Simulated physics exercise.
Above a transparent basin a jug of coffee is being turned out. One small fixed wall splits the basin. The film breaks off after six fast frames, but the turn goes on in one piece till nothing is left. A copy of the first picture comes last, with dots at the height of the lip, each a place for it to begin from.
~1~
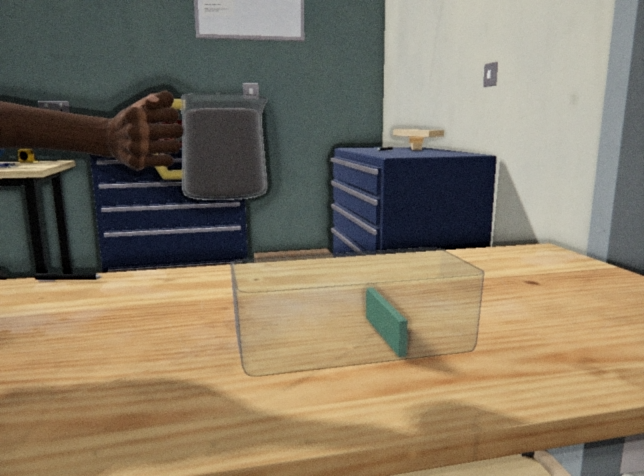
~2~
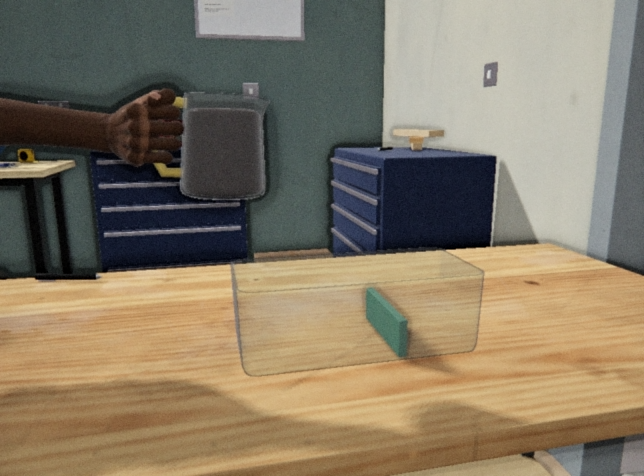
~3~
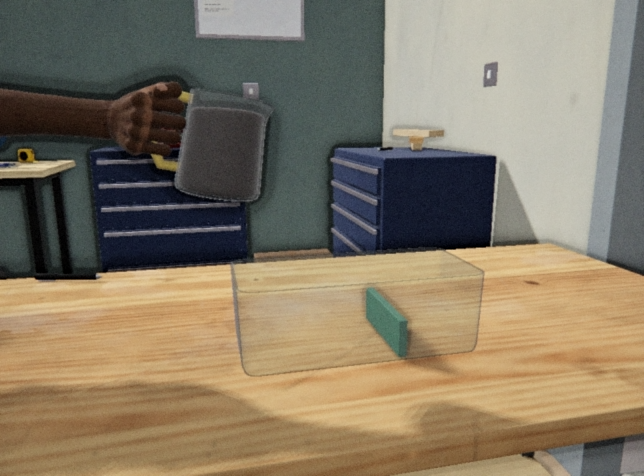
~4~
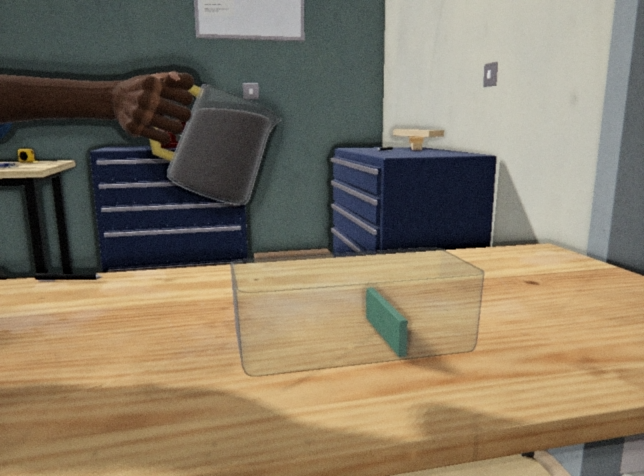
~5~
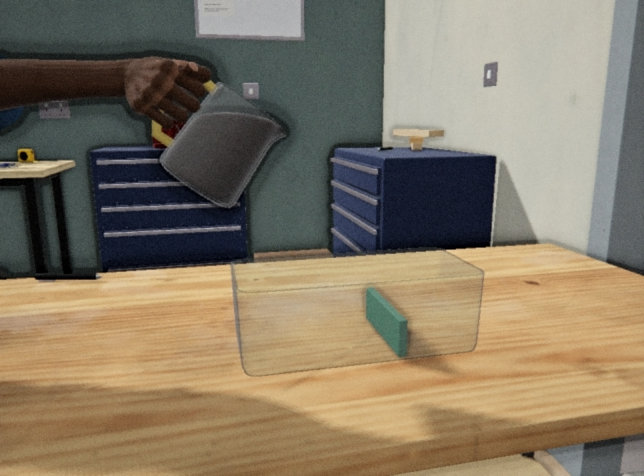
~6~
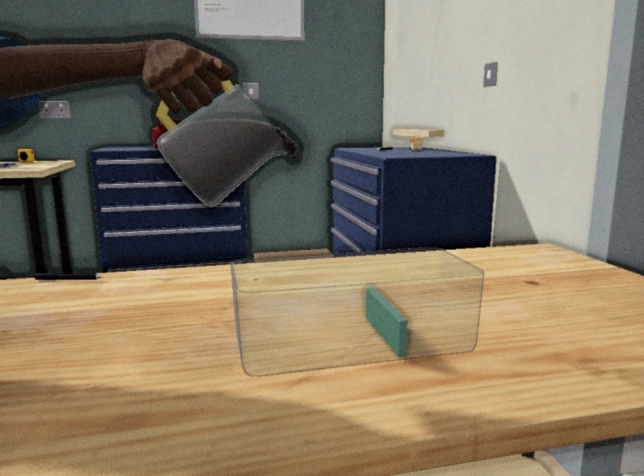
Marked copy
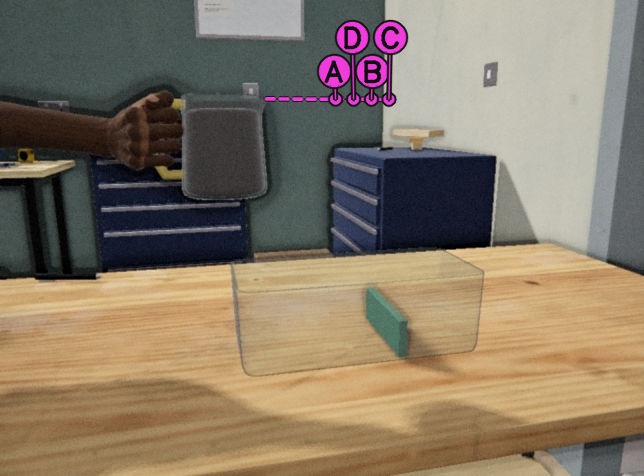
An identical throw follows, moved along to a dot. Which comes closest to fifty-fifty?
Place A does it best.
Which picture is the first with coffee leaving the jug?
In picture 6.
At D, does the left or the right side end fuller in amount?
The right one.
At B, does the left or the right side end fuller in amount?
More ends on the right.
In magenta, A at (335, 99); B at (371, 99); C at (388, 99); D at (353, 99).
Choosing A, about 50 % ends left of the wall and 46 % right of it; 4 % is lost outside.
Choosing B, about 15 % ends left of the wall and 74 % right of it; 11 % is lost outside.
Choosing C, about 28 % ends left of the wall and 64 % right of it; 8 % is lost outside.
Choosing D, about 15 % ends left of the wall and 77 % right of it; 7 % is lost outside.
